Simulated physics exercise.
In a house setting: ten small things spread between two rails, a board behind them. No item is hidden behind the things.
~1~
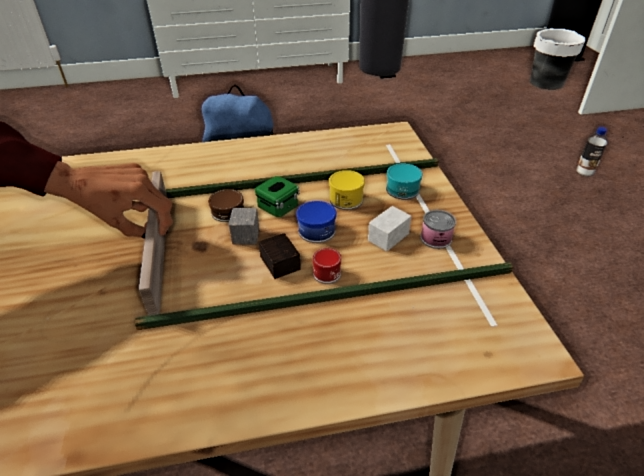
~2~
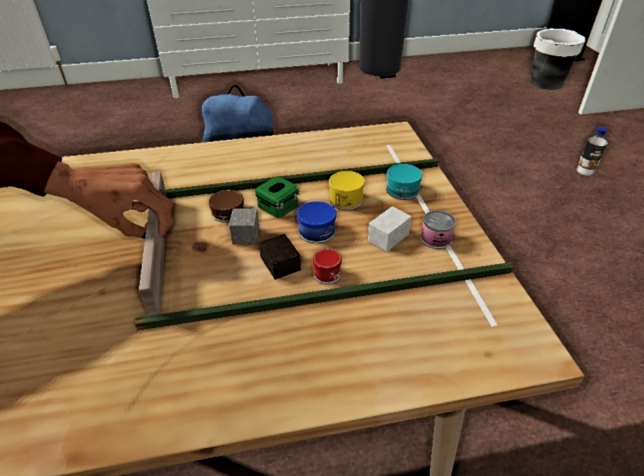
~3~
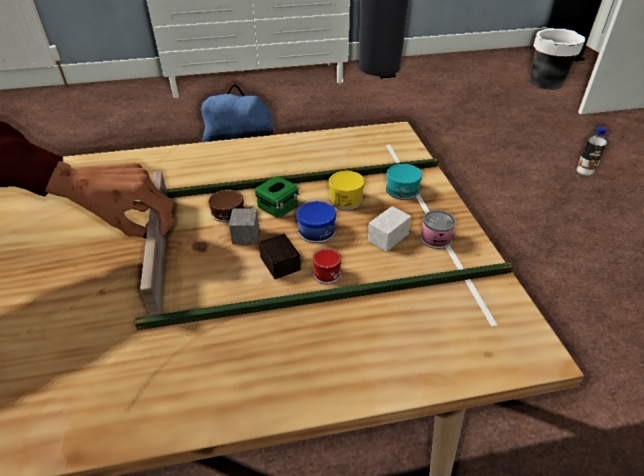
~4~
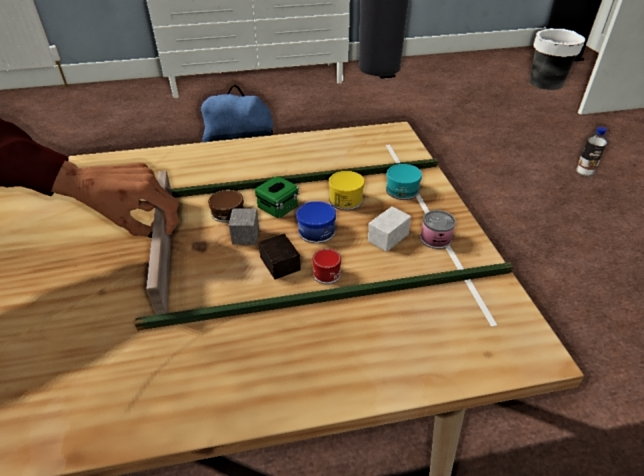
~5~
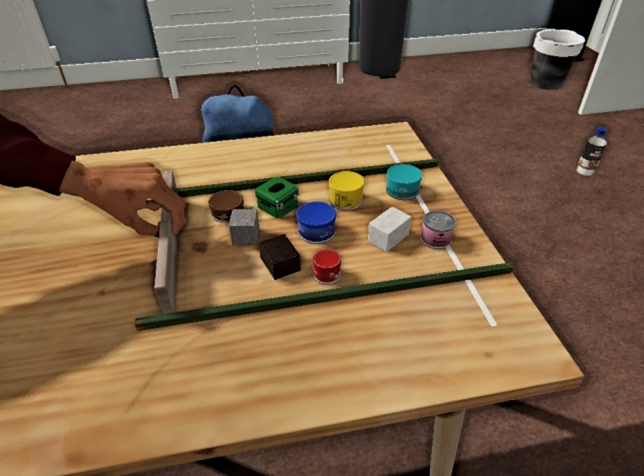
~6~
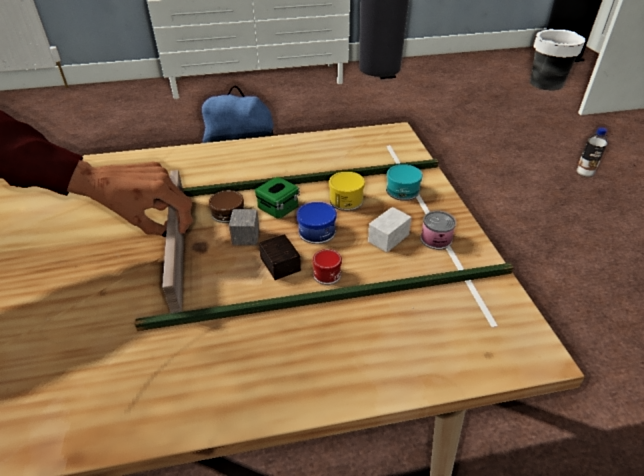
On a wooden table, a hand slides a board slightly right toward small colourful things.
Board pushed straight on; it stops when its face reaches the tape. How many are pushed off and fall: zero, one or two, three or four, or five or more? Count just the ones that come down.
The tally of drops is above two and under five.
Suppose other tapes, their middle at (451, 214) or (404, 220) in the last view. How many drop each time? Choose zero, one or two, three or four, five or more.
Five or more, then just one or two.
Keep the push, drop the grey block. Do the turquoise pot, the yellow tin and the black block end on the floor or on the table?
Turquoise pot - gone; yellow tin - gone; black block - safe.
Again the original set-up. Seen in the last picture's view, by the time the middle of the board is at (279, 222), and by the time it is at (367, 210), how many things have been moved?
By then 7, and later 10.
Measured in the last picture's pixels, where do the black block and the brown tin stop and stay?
The black block comes to rest at (459, 234), and the brown tin comes to rest at (427, 178).
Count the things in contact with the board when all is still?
The count is 4.
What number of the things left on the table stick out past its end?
Overhanging ones - 3.
Soon after, none off yet; pink pot at rest near (438, 230); turquoise pot at rest near (404, 182); white block at rest near (390, 230).
After that, none off yet; pink pot at rest near (438, 230); turquoise pot displaced a little near (422, 181); white block moving near (394, 231).
And then, none off yet; pink pot displaced about its own width near (482, 228); turquoise pot displaced about its own width near (442, 173); white block displaced about its own width near (447, 230).
In the end, the number that fall off is three or four; gone, yellow tin, turquoise pot and pink pot.
